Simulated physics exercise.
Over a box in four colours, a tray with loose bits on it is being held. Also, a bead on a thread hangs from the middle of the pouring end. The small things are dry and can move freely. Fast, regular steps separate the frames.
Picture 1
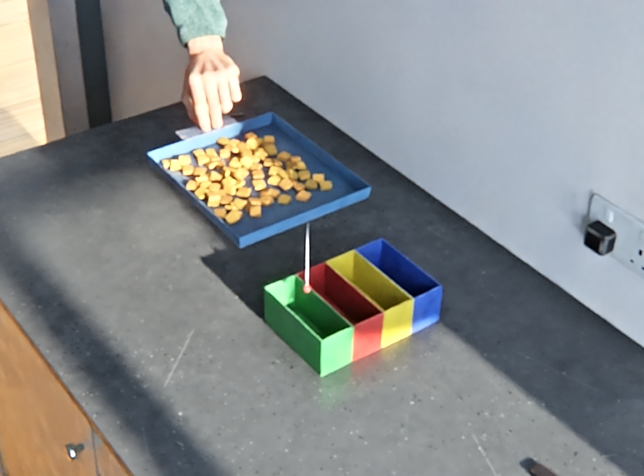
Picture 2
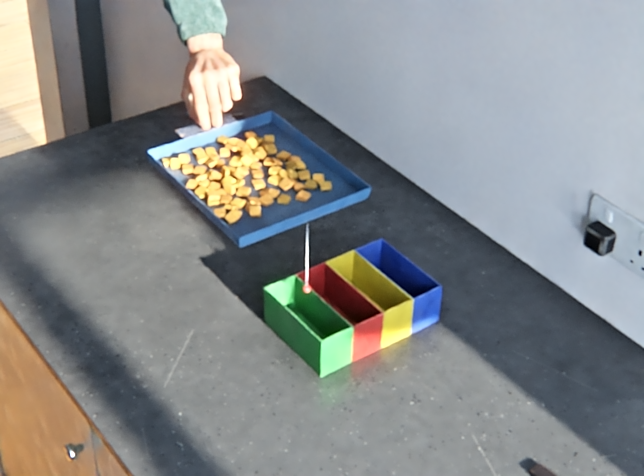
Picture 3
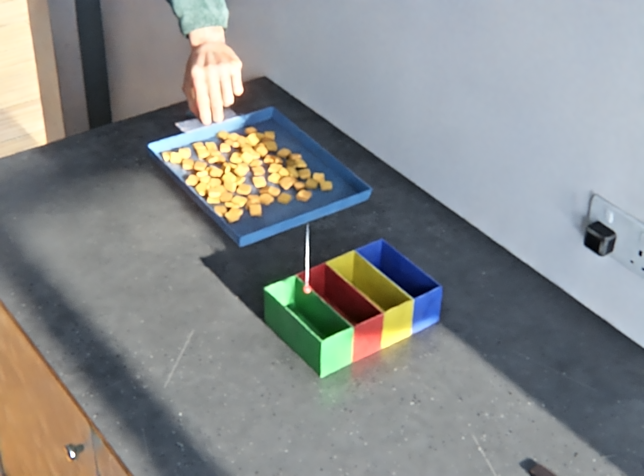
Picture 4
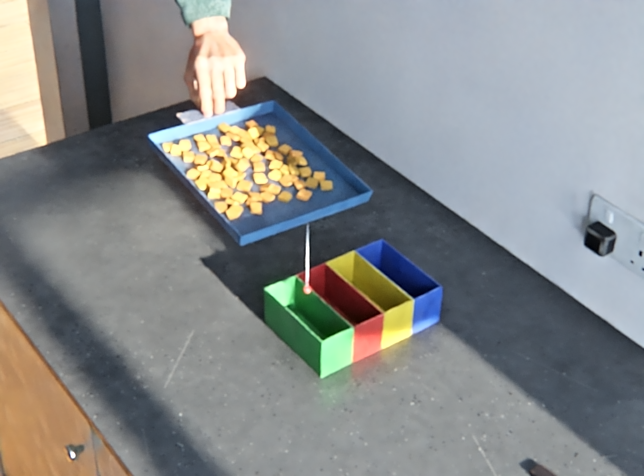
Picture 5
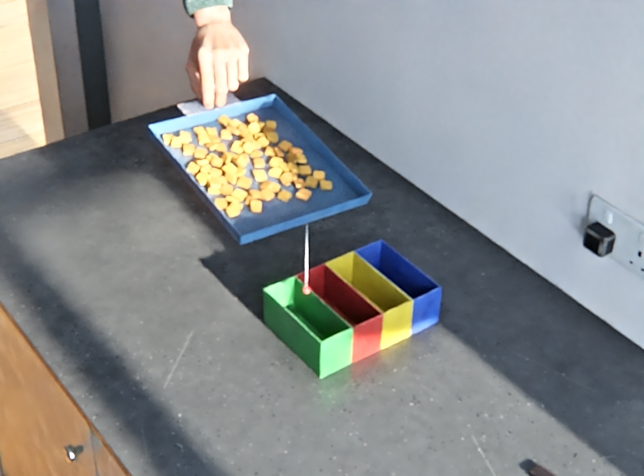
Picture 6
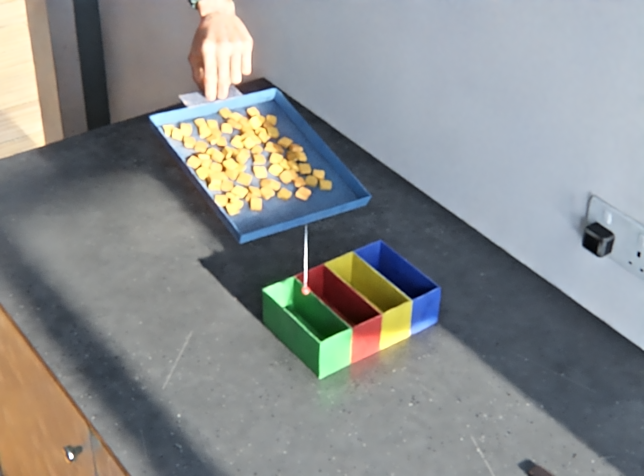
A hand in a green sleeve grips the far edge of a blue tray of golden cereal squares above a dark worktop, seen from above at an angle. Below the tray's near edge, a bead hangs on a pale thread by an open box with green, red, yellow and blue cells, left to right. The hand slowly raises the far edge, tilting the tray gently towards the box, while the camera stays still.
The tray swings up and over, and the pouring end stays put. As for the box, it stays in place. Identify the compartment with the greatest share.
Greatest share: Yellow.
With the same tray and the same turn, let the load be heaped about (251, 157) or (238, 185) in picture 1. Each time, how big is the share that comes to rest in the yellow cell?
50 per cent for the first try, 40 per cent for the second.
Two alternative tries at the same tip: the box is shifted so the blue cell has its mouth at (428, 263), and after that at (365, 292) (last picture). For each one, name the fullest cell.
The first time it is the red one, and the second time it is blue.
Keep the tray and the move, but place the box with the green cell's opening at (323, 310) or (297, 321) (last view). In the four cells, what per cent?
First placement near 100 percent, second near 100 percent.
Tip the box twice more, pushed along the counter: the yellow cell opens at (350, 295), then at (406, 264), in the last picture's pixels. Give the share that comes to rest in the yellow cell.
About 40% on the first try and 0% on the second.
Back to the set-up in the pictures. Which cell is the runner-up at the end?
Behind the top one comes the red one.
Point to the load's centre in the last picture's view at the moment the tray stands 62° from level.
Somewhere near pixel (317, 185).
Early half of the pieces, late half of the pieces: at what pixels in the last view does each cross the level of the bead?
Roughly at (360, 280) first, and then at (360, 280).
Shortly afterwards, tray tipped steeply; all but a few on the tray; only a few falling or outside the box.
Next, tray tipped past a quarter turn; near a quarter on the tray; near a quarter in the yellow cell; a little in the red cell; a little in the blue cell; only a few in the green cell; near a quarter falling or outside the box.
Some moments later, tray tipped past a quarter turn; near two thirds in the yellow cell; near a quarter in the red cell; a little in the green cell; a little in the blue cell; only a few falling or outside the box.
In the end, tray tipped past a quarter turn; near two thirds in the yellow cell; near a quarter in the red cell; a little in the green cell; a little in the blue cell; only a few outside the box.
